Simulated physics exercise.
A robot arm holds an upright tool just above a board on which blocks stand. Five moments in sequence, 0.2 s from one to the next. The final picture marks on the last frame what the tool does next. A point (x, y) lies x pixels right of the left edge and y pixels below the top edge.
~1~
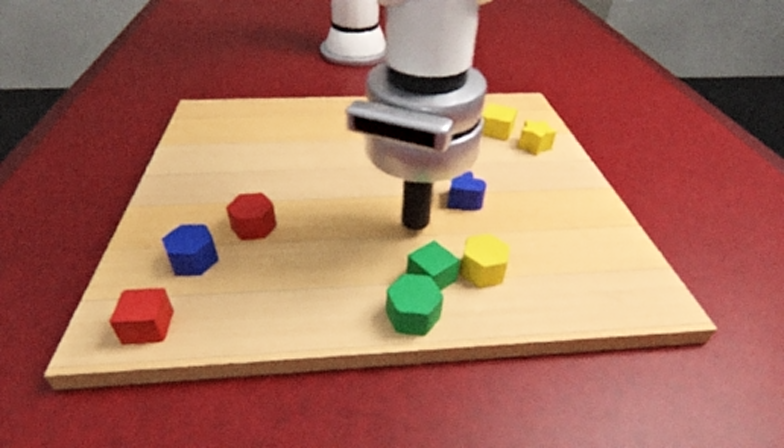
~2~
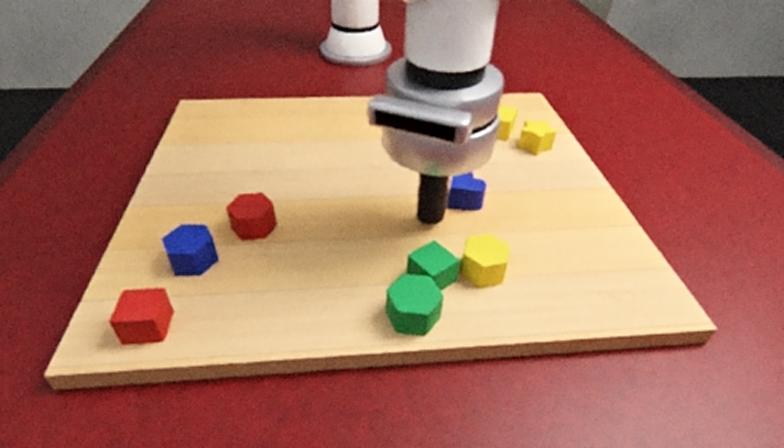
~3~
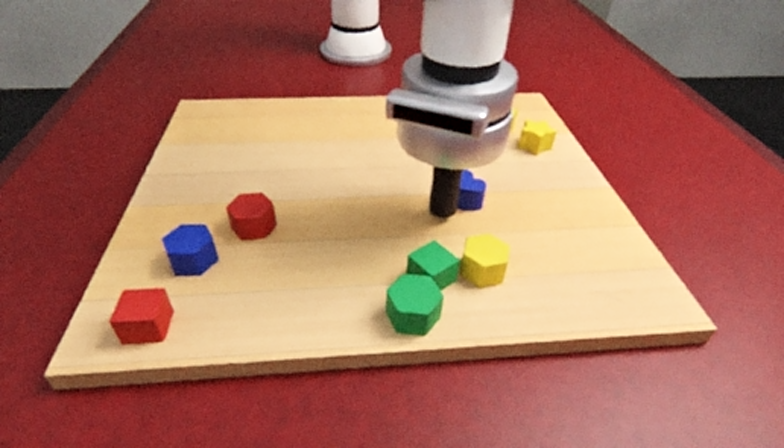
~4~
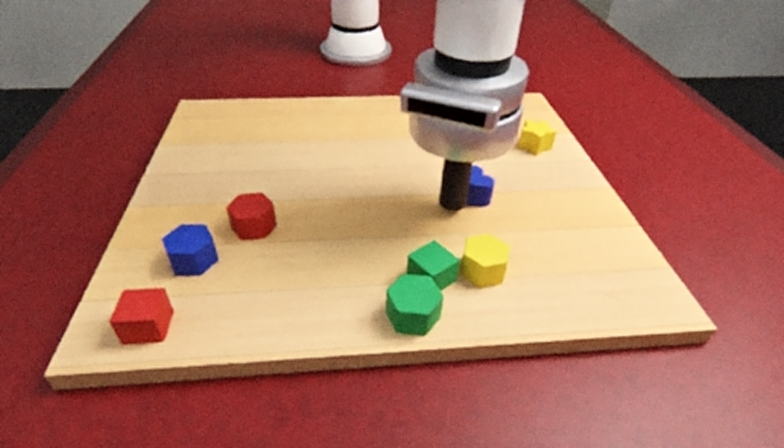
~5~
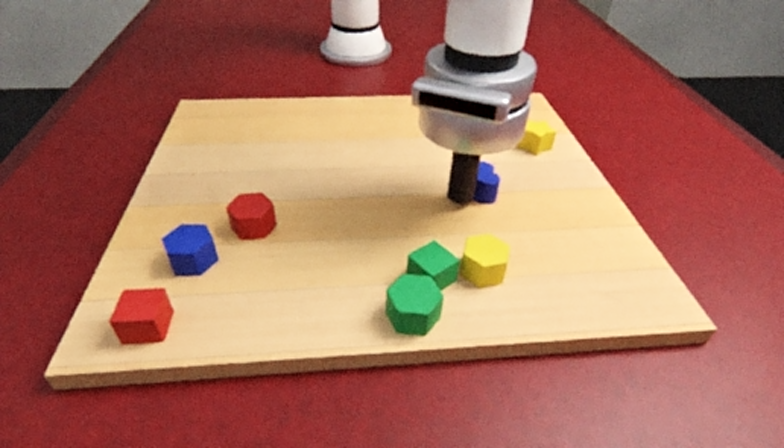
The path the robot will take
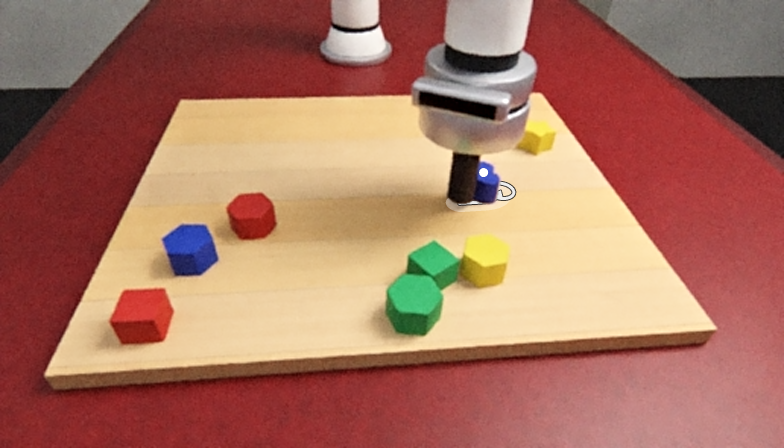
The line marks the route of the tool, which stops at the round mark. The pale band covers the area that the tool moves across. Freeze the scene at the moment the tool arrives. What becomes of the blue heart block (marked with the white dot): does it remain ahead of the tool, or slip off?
It rides in front to the end.
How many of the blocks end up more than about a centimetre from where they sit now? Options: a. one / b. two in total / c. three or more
Option a.
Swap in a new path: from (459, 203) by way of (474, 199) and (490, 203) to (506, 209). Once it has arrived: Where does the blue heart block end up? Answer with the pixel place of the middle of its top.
The blue heart block ends near (502, 168).
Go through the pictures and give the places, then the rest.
Lower end of the tool at (416, 221), tops of blocks, blue heart block at (467, 180), in the first frame.
Tool at (430, 216), blocks as before, in the second frame.
Tool at (443, 209), blocks as before, in the third frame.
Tool at (453, 203), blue heart block at (476, 176), in the fourth frame.
Tool at (460, 196), blue heart block at (484, 173), in the fifth frame.
The drawn path runs from (459, 203) over (477, 202) and (494, 199) to (501, 191); the dot is on the blue heart block.
What follows on the original path. Halfway along, tool at (489, 194); blue heart block at (503, 167), turned 20° anticlockwise.
At the end, tool at (502, 184); blue heart block at (517, 158), turned 15° anticlockwise.
